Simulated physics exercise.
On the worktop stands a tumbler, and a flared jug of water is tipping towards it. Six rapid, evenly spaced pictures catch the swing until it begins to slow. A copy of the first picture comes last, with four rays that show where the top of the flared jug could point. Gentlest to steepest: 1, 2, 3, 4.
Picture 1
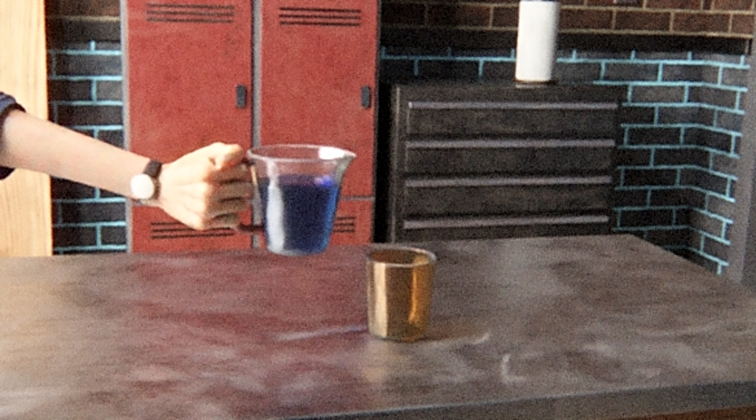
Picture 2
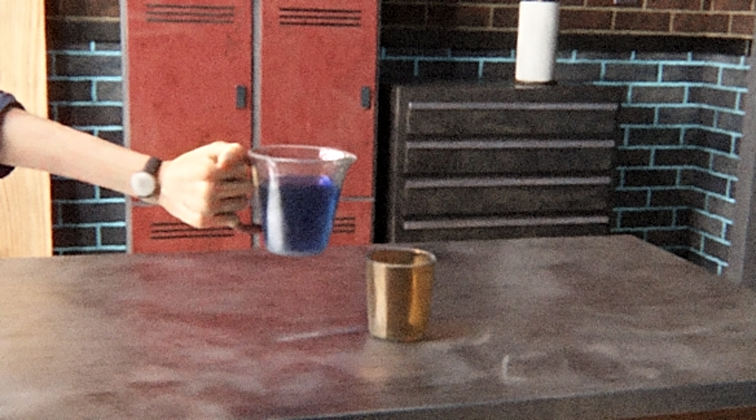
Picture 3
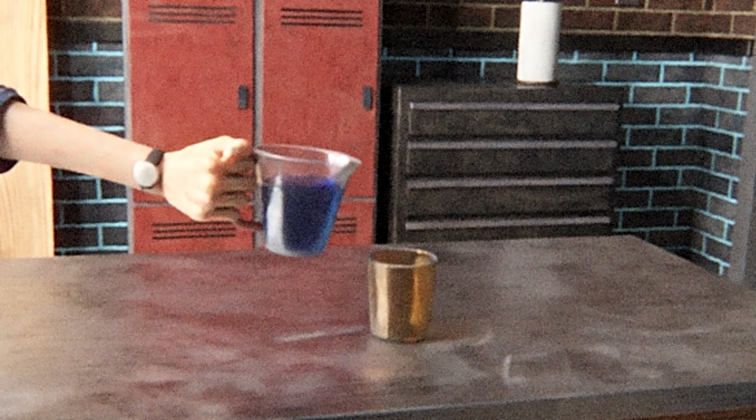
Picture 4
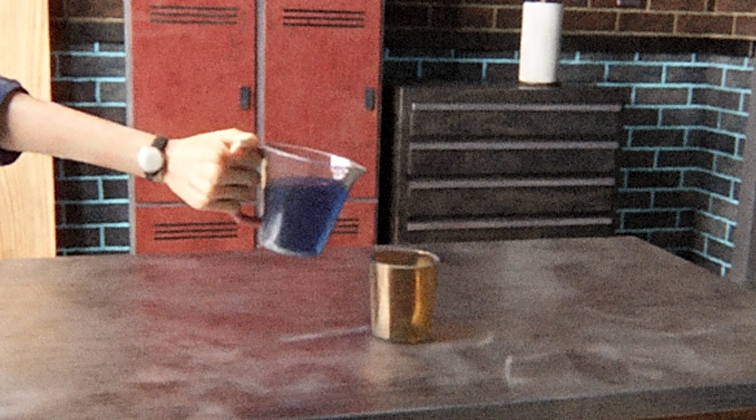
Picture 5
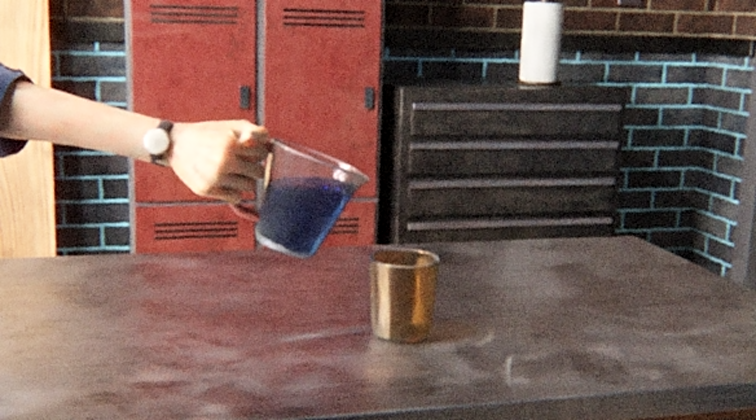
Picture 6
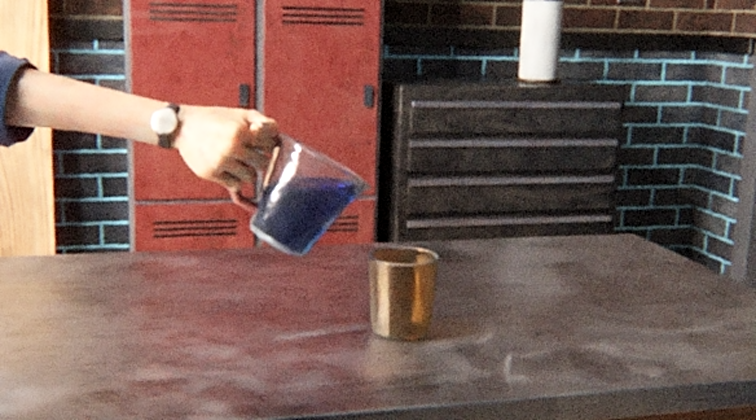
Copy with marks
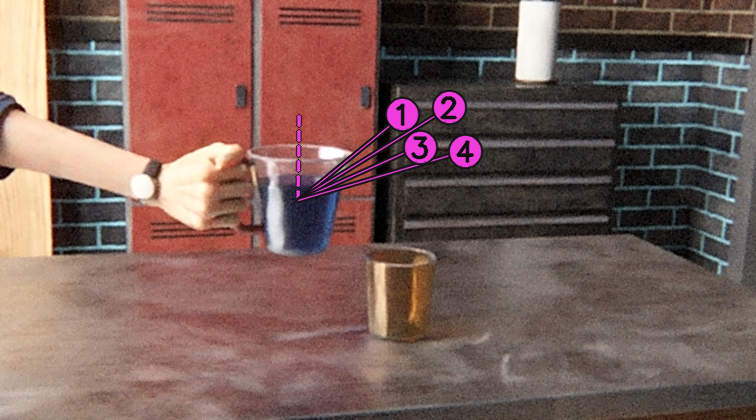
A hand wearing a wristwatch held a clear jug of dark blue liquid beside a gold-coloured tumbler on a worktop, keeping it upright at first, then gradually tilted it rightward towards the tumbler.
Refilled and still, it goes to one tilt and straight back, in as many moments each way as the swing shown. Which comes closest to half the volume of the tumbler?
2 works best here.
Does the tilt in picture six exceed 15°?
Yes, it does.
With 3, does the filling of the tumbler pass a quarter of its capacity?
Yes, clearly.
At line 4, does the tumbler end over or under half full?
Over.
On the marked copy, 1 at (389, 126); 2 at (434, 116); 3 at (404, 153); 4 at (449, 155).
With 1, the tumbler ends with about 32 % of what it can hold.
With 2, the tumbler ends with about 51 % of what it can hold.
With 3, the tumbler ends with about 70 % of what it can hold.
With 4, the tumbler ends with about 87 % of what it can hold.
